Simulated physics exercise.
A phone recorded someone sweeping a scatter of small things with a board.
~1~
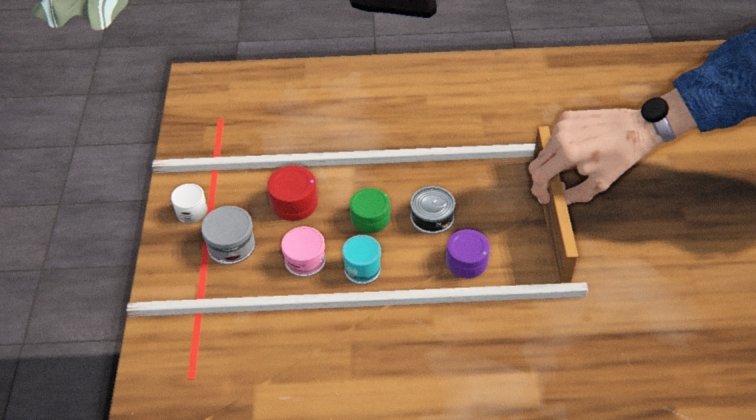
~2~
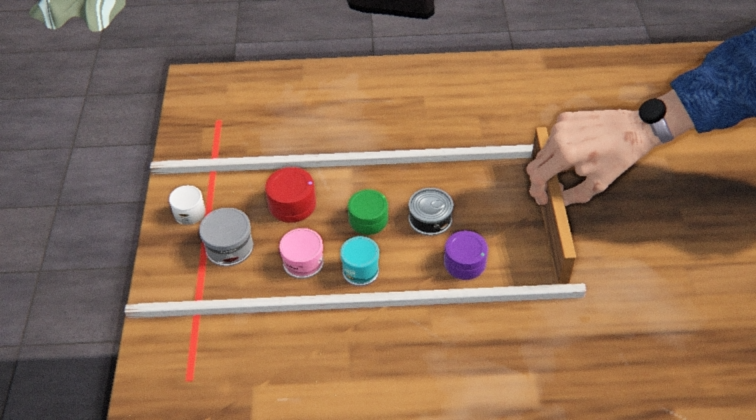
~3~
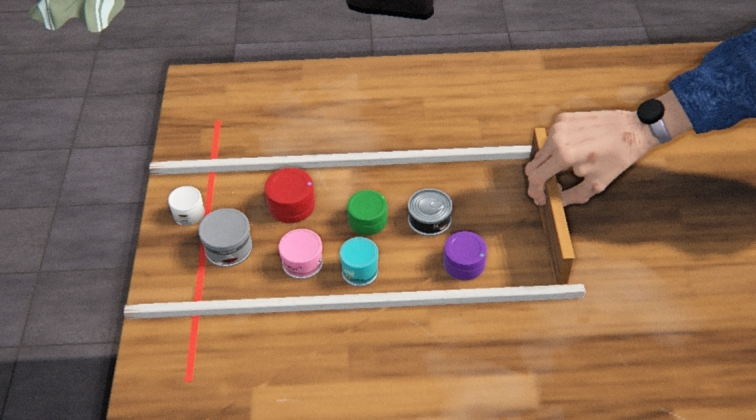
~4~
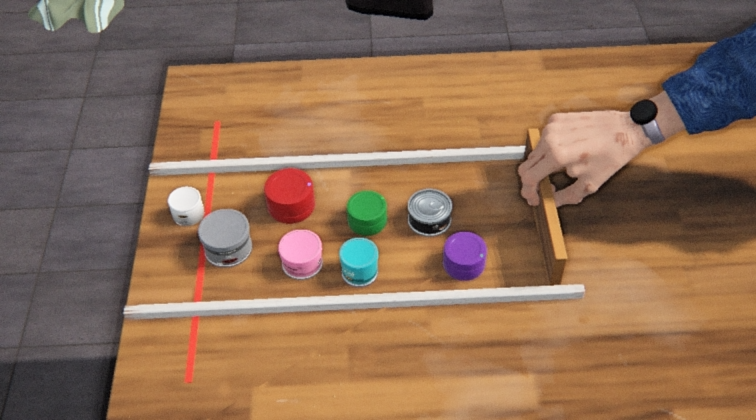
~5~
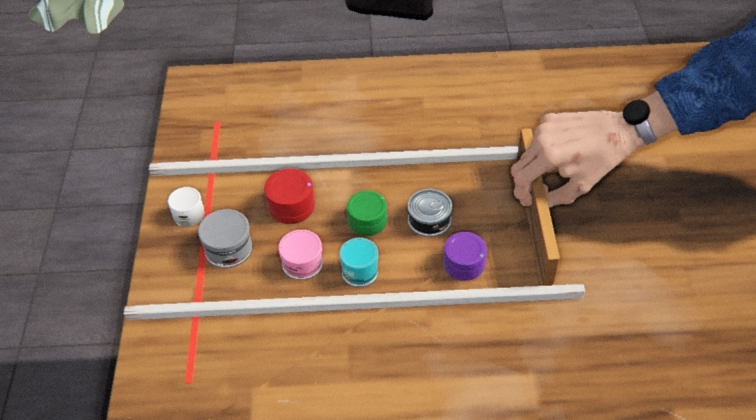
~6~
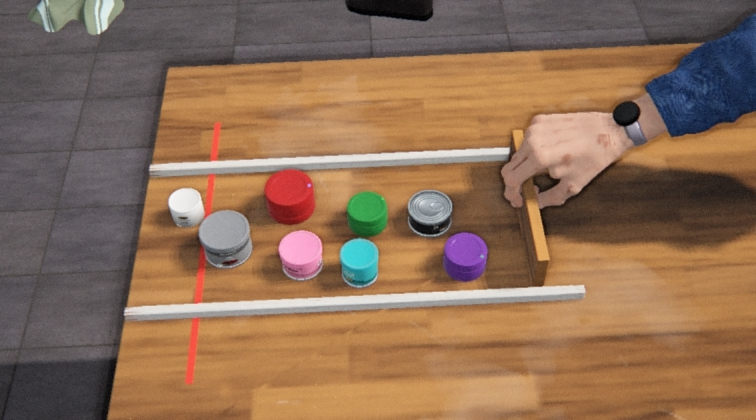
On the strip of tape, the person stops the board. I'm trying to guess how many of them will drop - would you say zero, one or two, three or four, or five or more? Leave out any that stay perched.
The count that falls off is a single one or a pair.
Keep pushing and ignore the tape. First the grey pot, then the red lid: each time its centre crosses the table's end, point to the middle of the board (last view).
The middle is at (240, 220) when it's the grey pot, and at (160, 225) when it's the red lid.
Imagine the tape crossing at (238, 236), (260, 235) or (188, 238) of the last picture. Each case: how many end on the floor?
Per try in turn: 0, 0, 4.
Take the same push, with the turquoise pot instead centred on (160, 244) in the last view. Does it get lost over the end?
It goes down.
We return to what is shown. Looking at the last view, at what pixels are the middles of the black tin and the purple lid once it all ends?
Same order as the question: First (183, 225), second (179, 263).
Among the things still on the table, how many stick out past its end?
The total here is 3.
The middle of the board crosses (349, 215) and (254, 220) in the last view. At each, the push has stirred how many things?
6 and 8.
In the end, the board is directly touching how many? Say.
Number in contact with it: 3.
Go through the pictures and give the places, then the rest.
In the first picture, white tub (190, 204); grey pot (229, 236); red lid (293, 193); board (554, 203); tape (208, 233).
In the second picture, grey pot (227, 237); turquoise pot (360, 262).
In the third picture, red lid (290, 195); green lid (367, 213).
In the fourth picture, white tub (187, 207); board (543, 205).
In the fifth picture, grey pot (226, 239); pink pot (301, 255).
In the sixth picture, white tub (187, 208); grey pot (226, 240); red lid (290, 197); board (527, 207); tape (205, 238).
Soon after, none off yet; white tub at rest near (187, 208); grey pot at rest near (226, 240); red lid at rest near (290, 197).
After that, none off yet; white tub at rest near (187, 208); grey pot at rest near (225, 239); red lid displaced a little near (272, 192).
And then, none off yet; white tub moving near (179, 204); grey pot displaced about its own width near (157, 236); red lid displaced about its own width near (241, 186).
In the end, the number that fall off is one or two; gone, grey pot.
